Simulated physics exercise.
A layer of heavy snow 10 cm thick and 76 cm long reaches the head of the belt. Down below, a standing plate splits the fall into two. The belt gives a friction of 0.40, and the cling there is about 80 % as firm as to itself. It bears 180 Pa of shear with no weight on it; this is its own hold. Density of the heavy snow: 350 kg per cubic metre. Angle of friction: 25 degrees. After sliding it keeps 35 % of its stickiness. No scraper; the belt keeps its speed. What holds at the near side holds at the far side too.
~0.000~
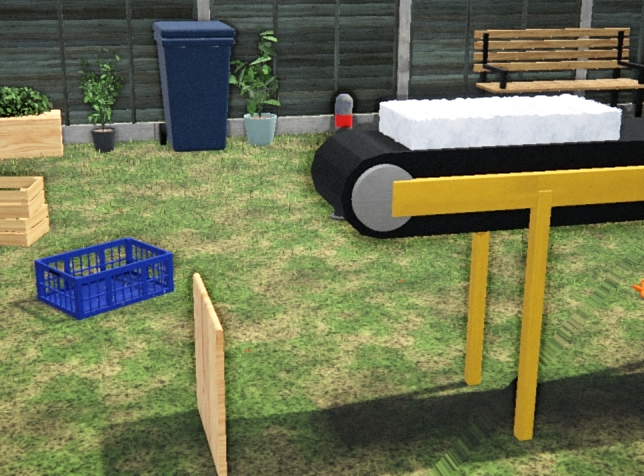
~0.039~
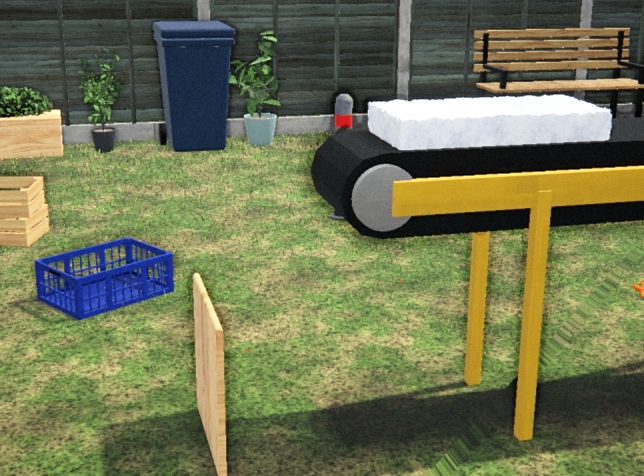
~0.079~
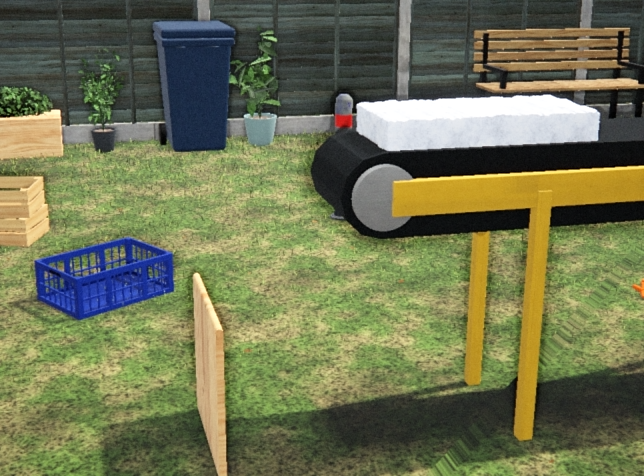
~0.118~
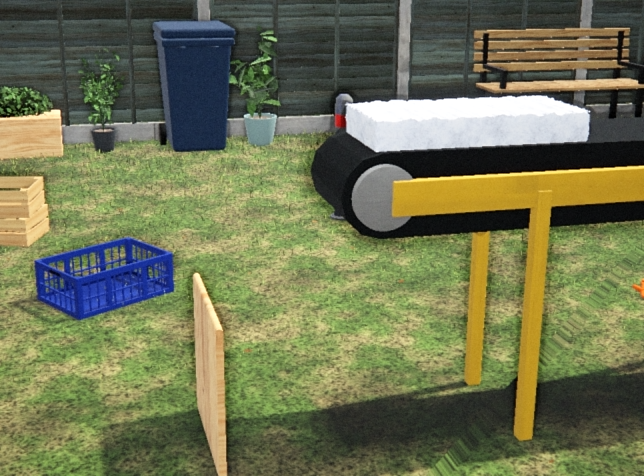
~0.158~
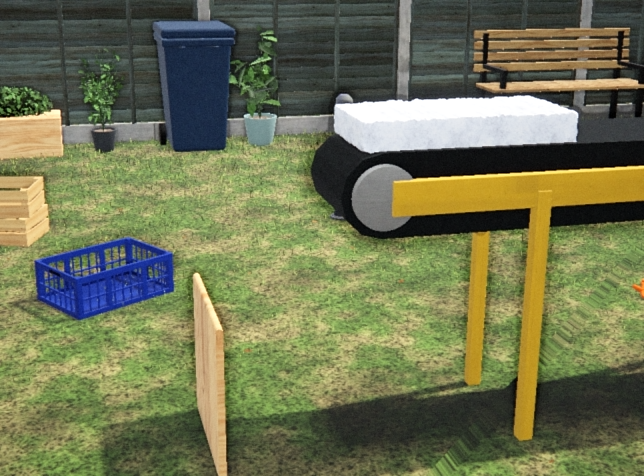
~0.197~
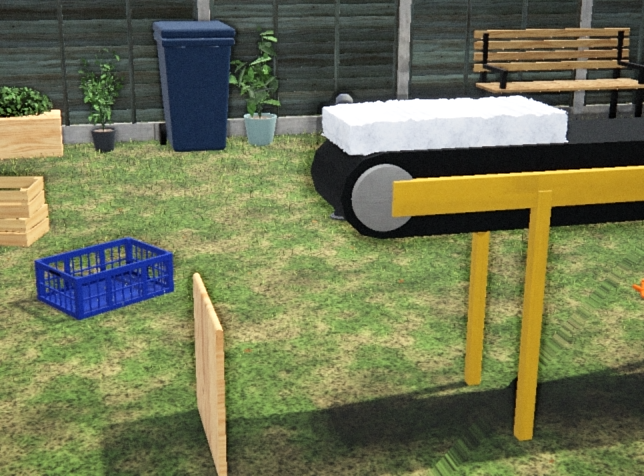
In a fenced garden, a long white block of snow slides steadily left on a black conveyor belt with yellow supports.
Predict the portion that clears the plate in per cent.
The figure comes out near 0 %.
By 0.42 s, 0 % is beyond the plate's line.
By 0.69 s, 0 % is beyond the plate's line.
By 0.95 s, 0 % is beyond the plate's line.
By 1.22 s, 0 % is beyond the plate's line.
By 2.41 s, at the end, 0 % is beyond the plate's line.
